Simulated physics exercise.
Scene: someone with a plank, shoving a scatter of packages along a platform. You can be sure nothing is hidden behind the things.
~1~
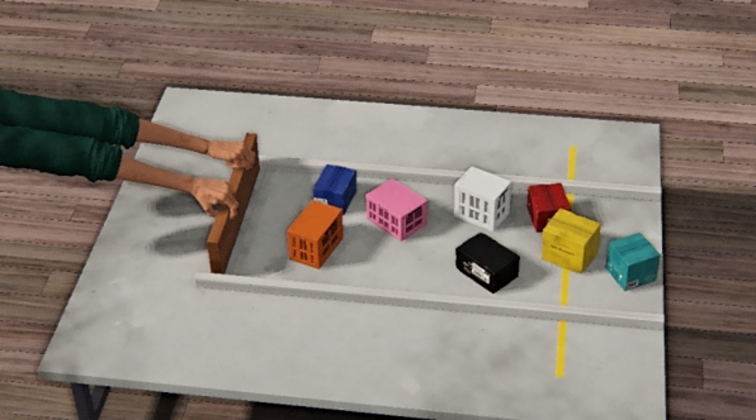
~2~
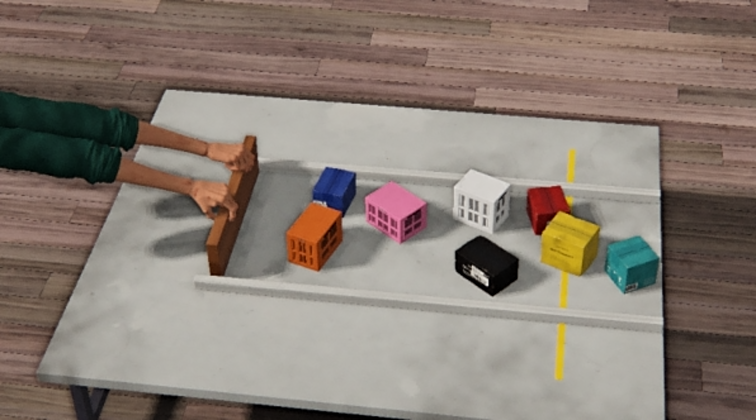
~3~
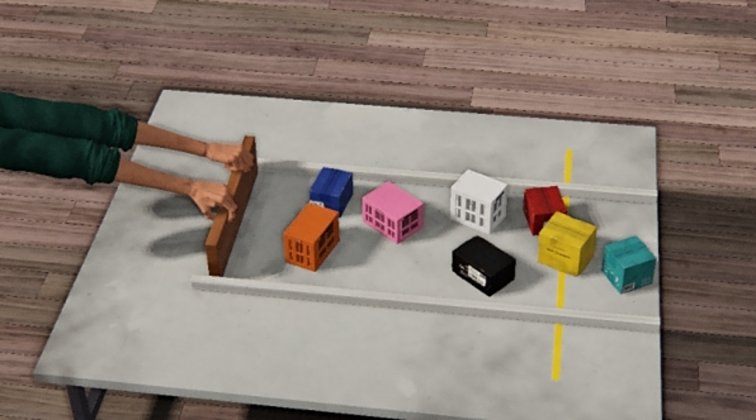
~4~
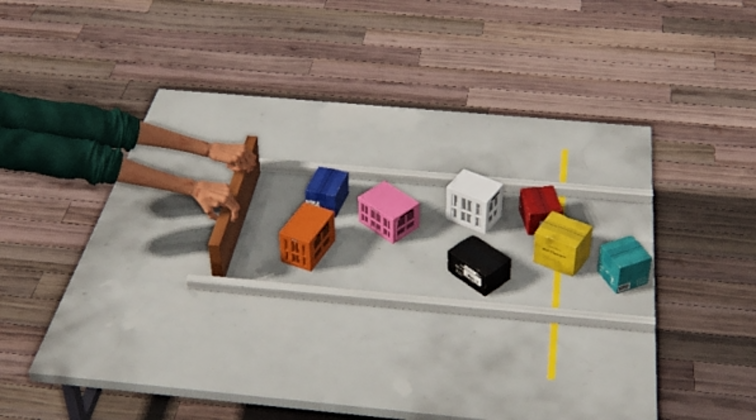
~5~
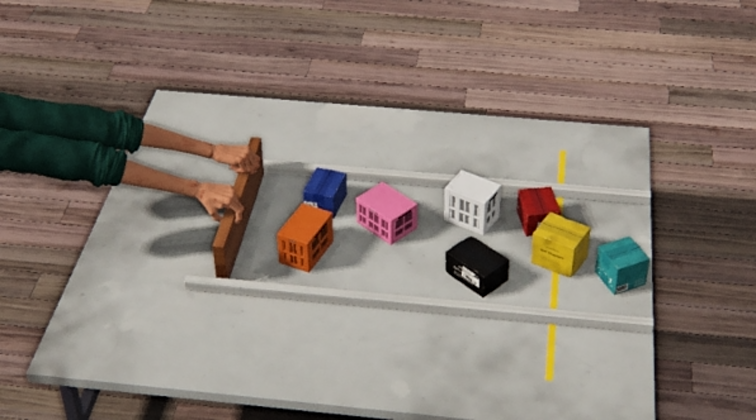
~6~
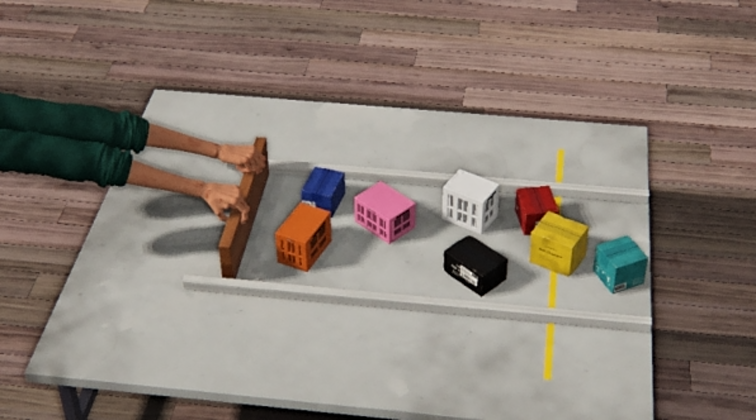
Two hands inching a brown plank slightly right across a grey table, narrowing the gap to colourful boxes sitting still.
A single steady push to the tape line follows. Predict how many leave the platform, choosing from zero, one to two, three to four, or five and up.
It ends with just one or a pair down.
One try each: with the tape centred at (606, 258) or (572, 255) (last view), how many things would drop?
First try 6, second try 3.
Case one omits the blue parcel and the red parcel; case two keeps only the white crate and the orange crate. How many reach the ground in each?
The count is 1 in one try and 1 in the other, in that order.
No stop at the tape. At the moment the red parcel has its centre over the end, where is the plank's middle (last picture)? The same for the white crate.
The red parcel gives roughly (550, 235), the white crate roughly (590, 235).
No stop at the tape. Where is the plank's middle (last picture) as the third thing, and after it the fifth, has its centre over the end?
First around (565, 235), then around (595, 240).
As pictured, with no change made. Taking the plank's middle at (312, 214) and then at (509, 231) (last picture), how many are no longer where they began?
Moved so far: 2, then 8.
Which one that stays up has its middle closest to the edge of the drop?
Yellow box.
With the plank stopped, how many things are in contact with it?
That makes 2.
Early on, none off yet; turquoise box at rest near (620, 265); yellow box at rest near (559, 244); red parcel at rest near (537, 210).
A while later, none off yet; turquoise box travelled a little near (631, 270); yellow box travelled about its own width near (587, 253); red parcel travelled about its own width near (598, 210).
Finally, the number that fall off is one or two; lost, red parcel and turquoise box.
